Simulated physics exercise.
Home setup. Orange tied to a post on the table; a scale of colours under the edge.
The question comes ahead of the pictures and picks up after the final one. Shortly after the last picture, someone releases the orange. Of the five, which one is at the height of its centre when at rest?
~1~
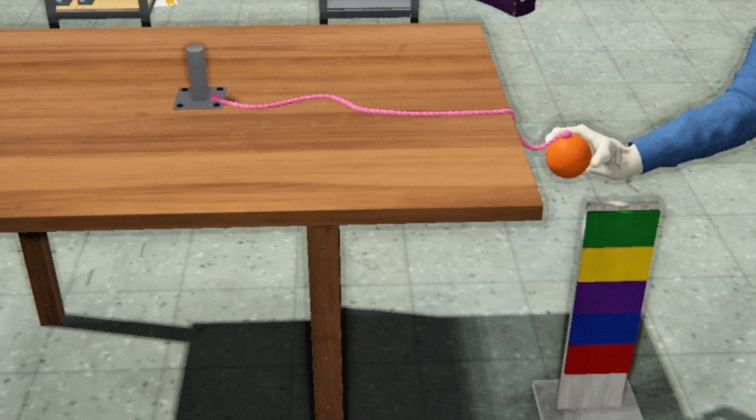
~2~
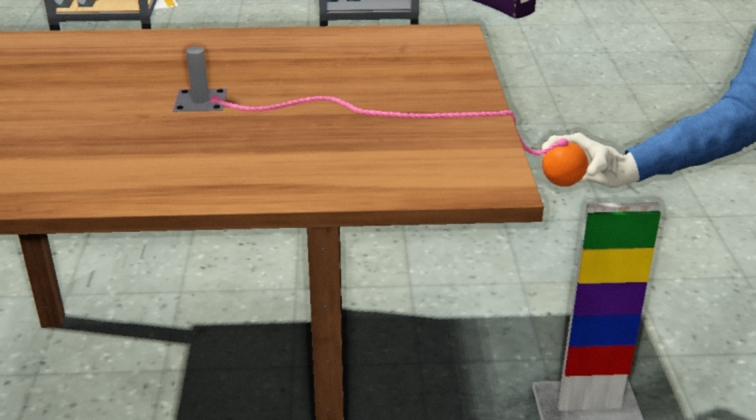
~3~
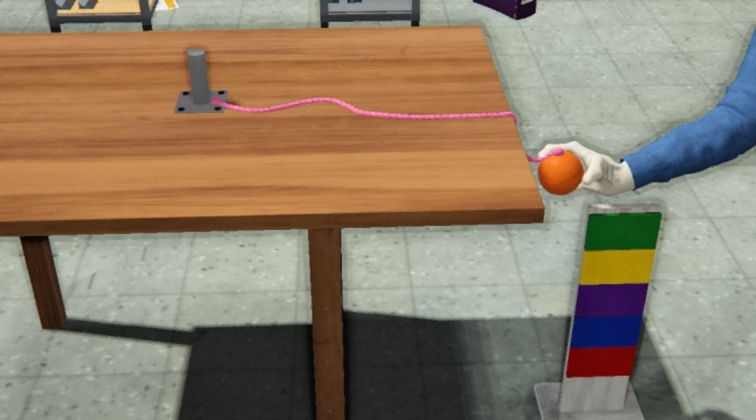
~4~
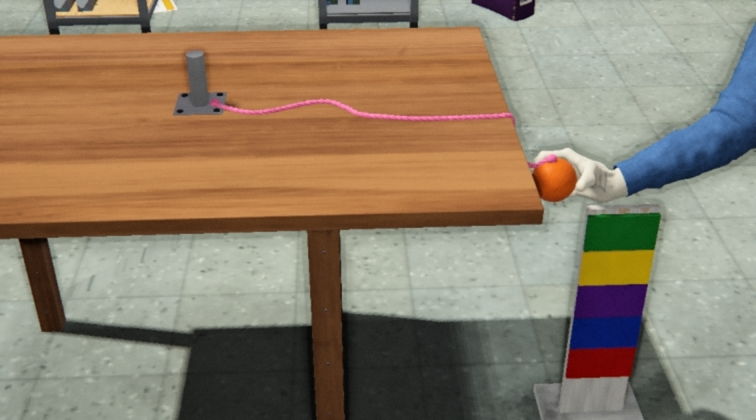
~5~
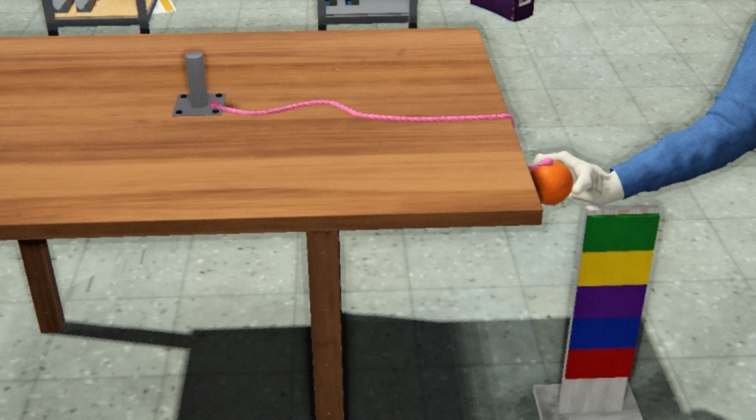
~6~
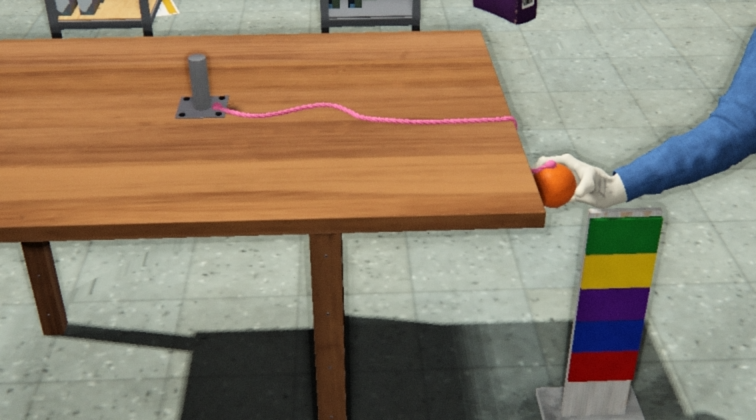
At rest, its centre is at the height of green.
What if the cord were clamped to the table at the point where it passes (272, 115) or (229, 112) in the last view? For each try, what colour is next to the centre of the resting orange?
In order: Green; green.
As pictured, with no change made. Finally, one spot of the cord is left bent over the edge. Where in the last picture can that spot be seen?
It's the one at (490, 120).
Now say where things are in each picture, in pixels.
Orange (568, 156); green (622, 231); yellow (616, 265); purple (610, 299); blue (605, 330); red (600, 361), in the first frame.
Orange (565, 164); cord through (243, 109) (308, 100) (371, 113) (447, 116) (512, 120), in the second frame.
Orange (561, 173), in the third frame.
Orange (554, 179); cord through (243, 112) (308, 103) (371, 116) (447, 119) (512, 123), in the fourth frame.
Orange (551, 182), in the fifth frame.
Orange (553, 185); cord through (245, 116) (310, 107) (373, 119) (448, 122) (514, 126), in the sixth frame.
Early on, orange near (518, 221); level with green.
Midway, orange near (510, 231); level with green.
Near the end, orange near (494, 233); level with green.
Finally, orange near (499, 233); level with green. The green one.
